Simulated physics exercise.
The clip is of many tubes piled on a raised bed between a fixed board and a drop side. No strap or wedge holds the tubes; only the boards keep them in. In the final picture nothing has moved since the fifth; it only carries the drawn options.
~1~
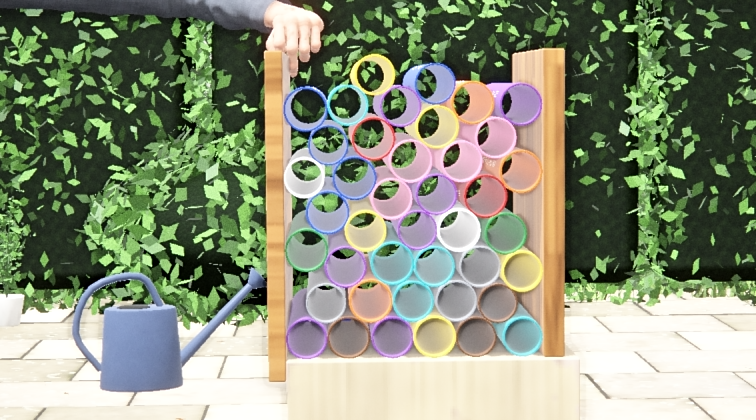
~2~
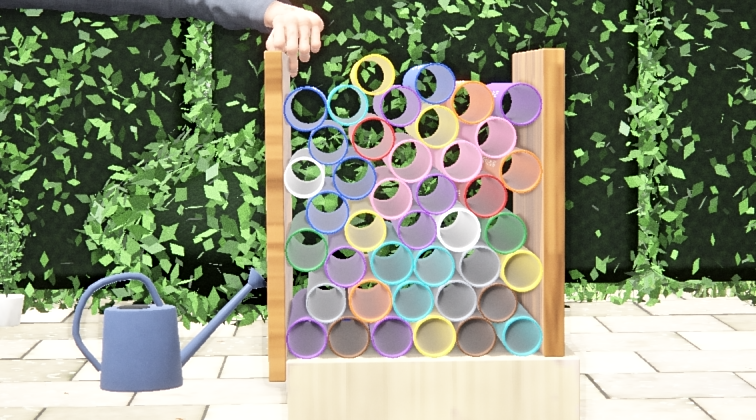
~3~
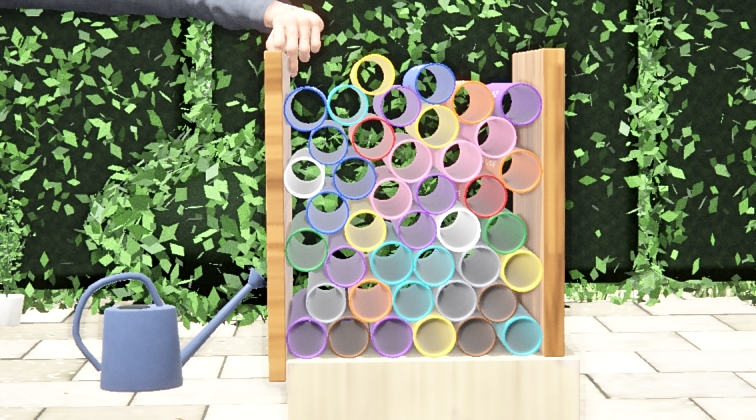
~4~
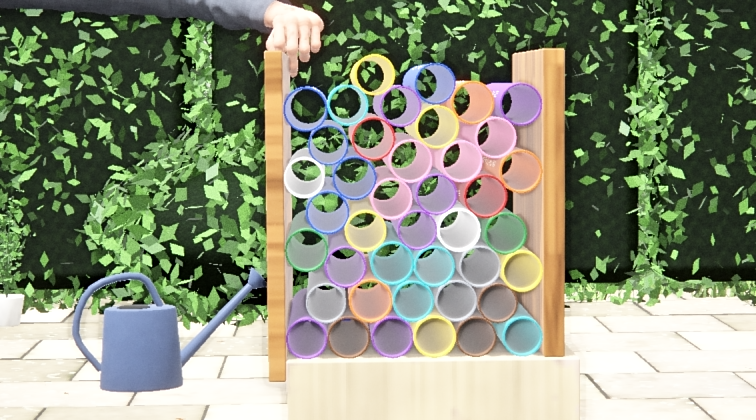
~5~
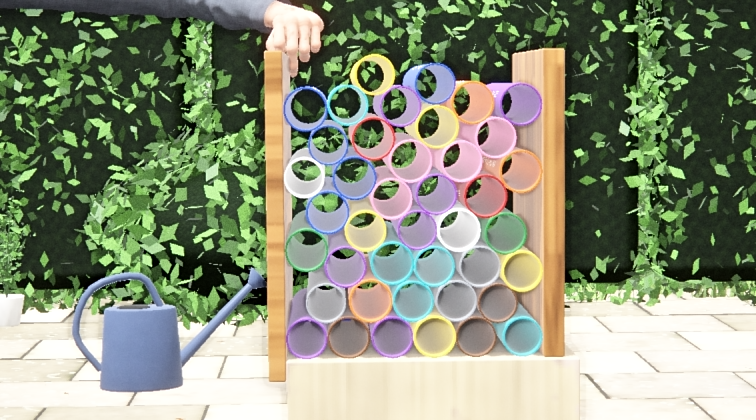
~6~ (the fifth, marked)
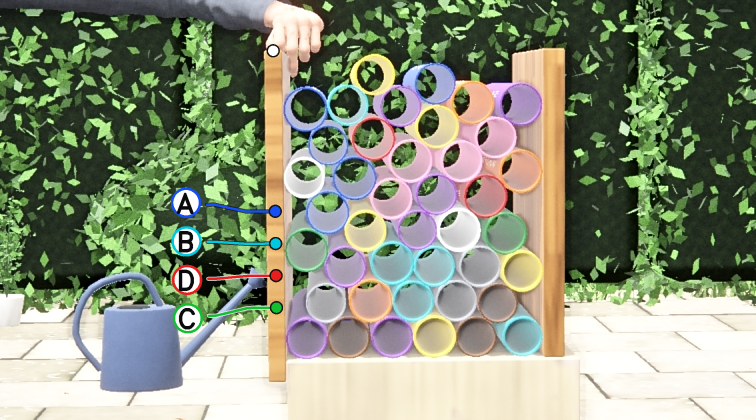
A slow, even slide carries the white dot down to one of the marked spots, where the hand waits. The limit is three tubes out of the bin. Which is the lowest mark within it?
A is the limit.
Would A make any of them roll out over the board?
At A: Yes.
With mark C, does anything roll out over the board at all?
Yes.
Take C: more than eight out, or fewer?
More than eight.
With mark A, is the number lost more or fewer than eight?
Fewer than eight.
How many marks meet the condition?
The number is one.
On the marked copy, A at (275, 211); B at (276, 244); C at (277, 307); D at (276, 276); the white dot at (273, 51).
Taking A. A third of the way, top of the board (283, 122).
Two thirds of the way, top of the board (284, 202).
When it is over, top of the board (284, 211), one out over the board.
As for the rest, B more than three out over the board; C more than three out over the board; D more than three out over the board.
